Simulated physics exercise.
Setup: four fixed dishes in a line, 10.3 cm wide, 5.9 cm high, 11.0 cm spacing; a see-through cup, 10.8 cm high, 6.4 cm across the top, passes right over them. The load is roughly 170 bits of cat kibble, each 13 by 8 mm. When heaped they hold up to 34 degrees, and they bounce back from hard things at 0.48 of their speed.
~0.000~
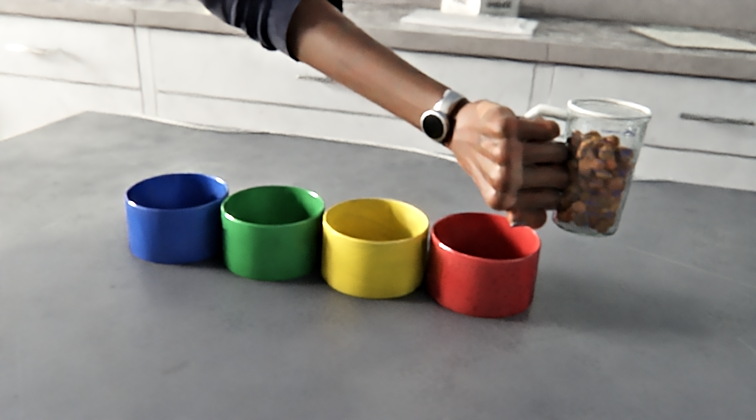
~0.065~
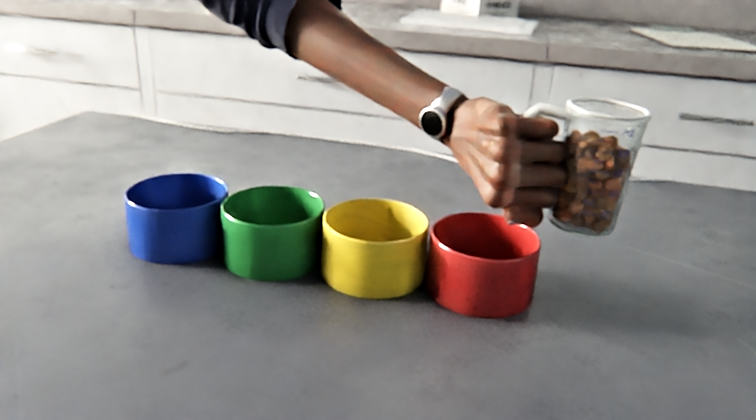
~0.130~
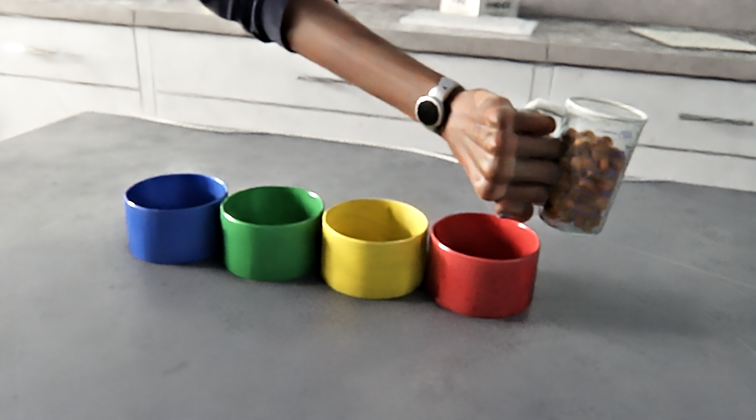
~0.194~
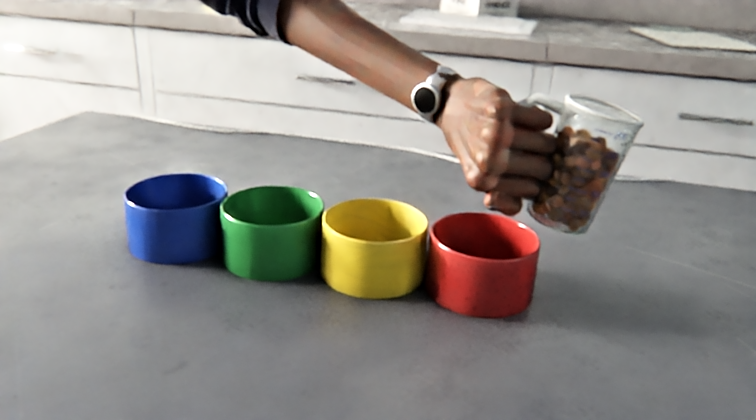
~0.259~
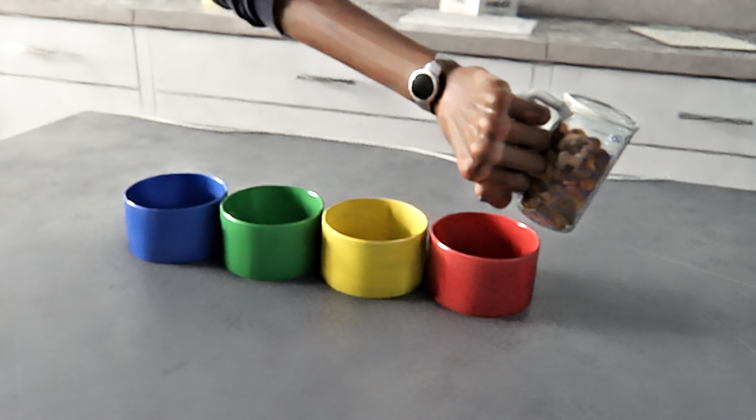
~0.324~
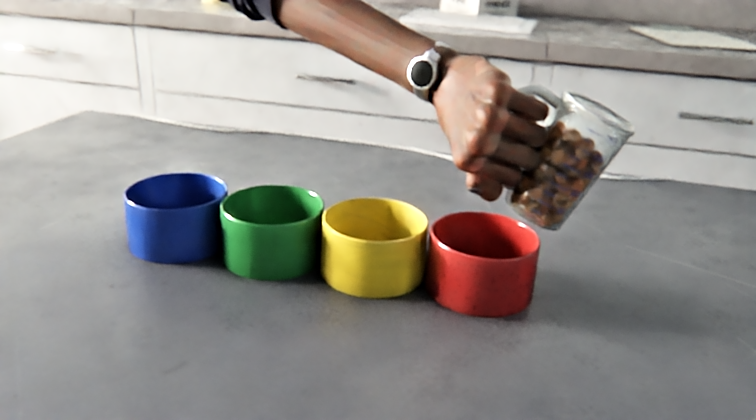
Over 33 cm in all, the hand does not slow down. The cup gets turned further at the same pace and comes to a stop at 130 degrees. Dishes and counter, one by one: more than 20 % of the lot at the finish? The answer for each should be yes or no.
Red dish - yes, blue dish - no, green dish - no, yellow dish - no, counter - no.
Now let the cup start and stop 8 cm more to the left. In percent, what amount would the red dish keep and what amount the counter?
Shares in that case - red 0 / counter 0.
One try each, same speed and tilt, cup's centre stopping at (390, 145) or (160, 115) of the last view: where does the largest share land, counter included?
The biggest share goes to red first, then to red.
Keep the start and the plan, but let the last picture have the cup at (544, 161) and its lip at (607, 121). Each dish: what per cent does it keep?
Per cent kept: Red 0, blue 0, green 80, yellow 20.
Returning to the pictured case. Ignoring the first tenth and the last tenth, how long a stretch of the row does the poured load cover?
6 cm, roughly.
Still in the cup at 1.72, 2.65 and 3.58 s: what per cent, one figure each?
In order, near 30 %, 0 % and 0 %.
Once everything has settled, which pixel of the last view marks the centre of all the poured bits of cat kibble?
Near (471, 267).
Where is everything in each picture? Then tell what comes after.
Cup at (596, 168), tilt 0 degrees, lip at (649, 112), moved 0.0 cm; middle of the pieces at (597, 178); red dish at (486, 235); yellow dish at (376, 219); green dish at (274, 205); blue dish at (178, 191), in the first picture.
Cup at (594, 168), tilt 1 degrees, lip at (648, 113), moved 0.2 cm; middle of the pieces at (594, 178), in the second picture.
Cup at (587, 167), tilt 6 degrees, lip at (645, 116), moved 0.7 cm; middle of the pieces at (587, 177), in the third picture.
Cup at (580, 166), tilt 11 degrees, lip at (641, 120), moved 1.3 cm; middle of the pieces at (578, 176), in the fourth picture.
Cup at (572, 164), tilt 17 degrees, lip at (637, 124), moved 2.0 cm; middle of the pieces at (569, 175), in the fifth picture.
Cup at (565, 163), tilt 22 degrees, lip at (633, 129), moved 2.7 cm; middle of the pieces at (561, 173); red dish at (485, 234); yellow dish at (375, 219); green dish at (273, 204); blue dish at (177, 190). Its pace works out near 85 degrees a second; the hand travels 10 cm a second, in the sixth picture.
Then, at 1.72 s, tilt 130 degrees; cup holds 30 %, red 70 %.
After 2.65 s, tilt 130 degrees; cup holds 0 %, red 95 %.
After 3.58 s, tilt 130 degrees; cup holds 0 %, red 95 %.
At rest (3.9 s), red 95 %, blue 0 %, green 0 %, yellow 0 %, counter 0 %.
